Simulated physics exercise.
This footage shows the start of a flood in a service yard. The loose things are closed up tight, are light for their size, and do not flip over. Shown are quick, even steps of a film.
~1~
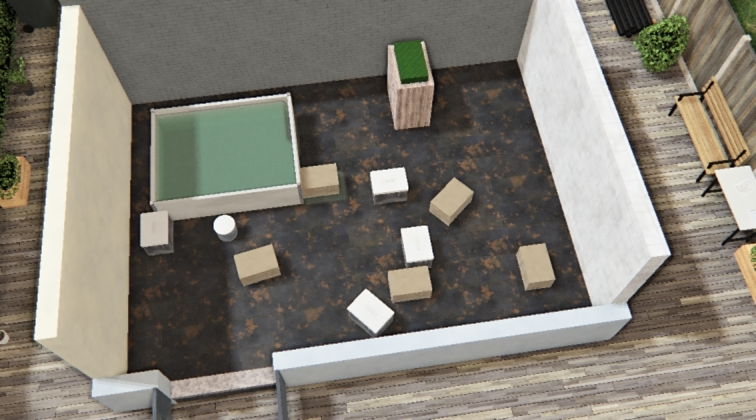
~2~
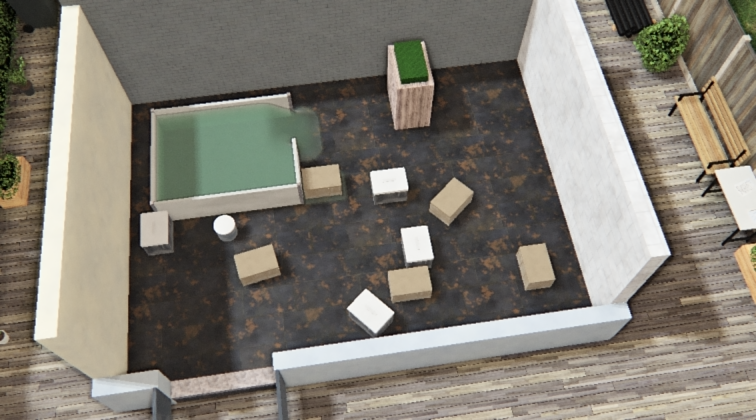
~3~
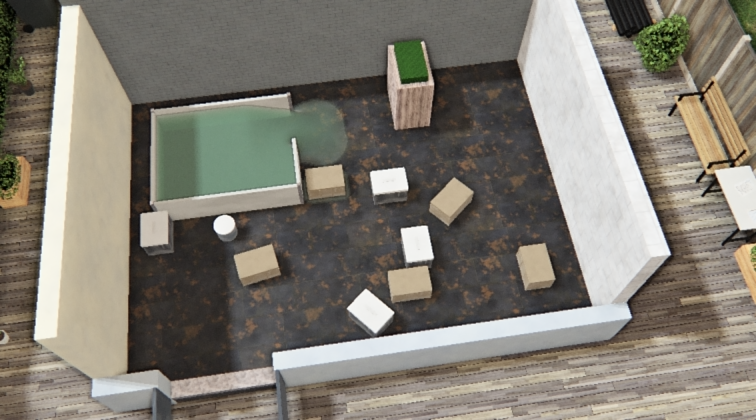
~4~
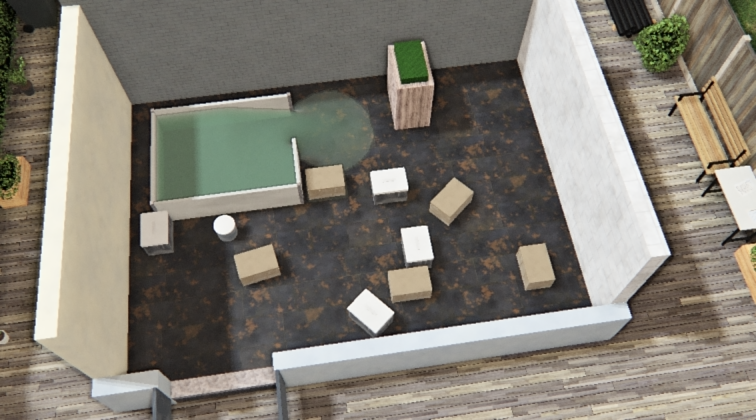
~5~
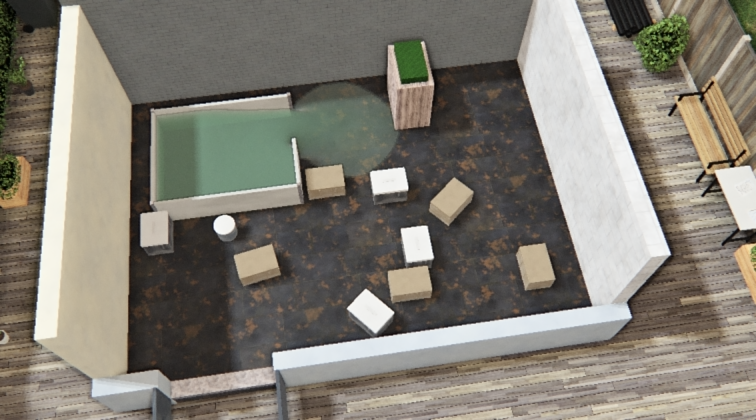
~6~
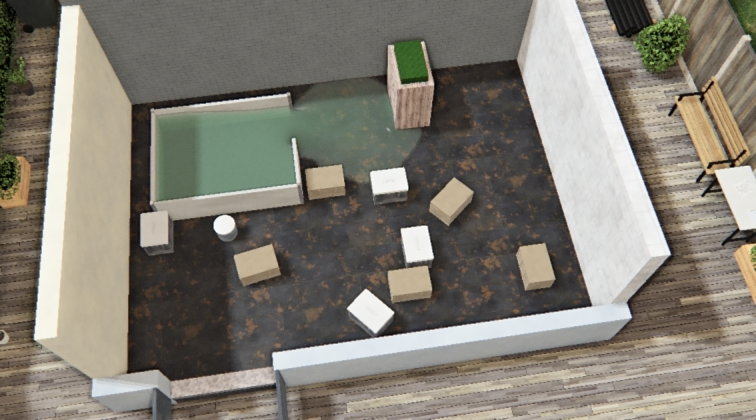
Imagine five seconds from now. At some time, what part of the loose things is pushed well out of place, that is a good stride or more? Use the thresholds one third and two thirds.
I'd put it under one third.
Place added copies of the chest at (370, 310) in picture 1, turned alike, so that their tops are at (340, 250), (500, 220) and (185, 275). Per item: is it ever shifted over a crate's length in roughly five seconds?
One by one: Hardly budges; hardly budges; hardly budges.
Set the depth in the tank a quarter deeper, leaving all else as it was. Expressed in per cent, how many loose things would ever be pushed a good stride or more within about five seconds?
Share displaced: Approx. 30 percent.
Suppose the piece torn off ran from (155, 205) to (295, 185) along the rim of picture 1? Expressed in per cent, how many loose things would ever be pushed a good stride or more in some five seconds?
Near 50 in a hundred.
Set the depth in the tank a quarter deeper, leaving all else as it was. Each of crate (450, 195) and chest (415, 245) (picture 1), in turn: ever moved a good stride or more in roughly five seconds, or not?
Taking them in order, went the full length and then didn't get there.
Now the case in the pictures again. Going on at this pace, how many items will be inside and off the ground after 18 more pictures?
It works out to 0.
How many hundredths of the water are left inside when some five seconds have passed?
By my count, 100 per cent.
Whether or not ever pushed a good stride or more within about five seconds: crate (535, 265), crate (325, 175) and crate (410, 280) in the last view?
As listed: Under that, less than that, under that.
A moment on, 0 of 10 are well off their spots; 0 afloat.
Next, 0 of 10 are well off their spots; 0 afloat.
Later, 1 of 10 are well off their spots; 0 afloat.
In the end, 1 of 10 are well off their spots, and 1 have been at some point; 0 afloat.
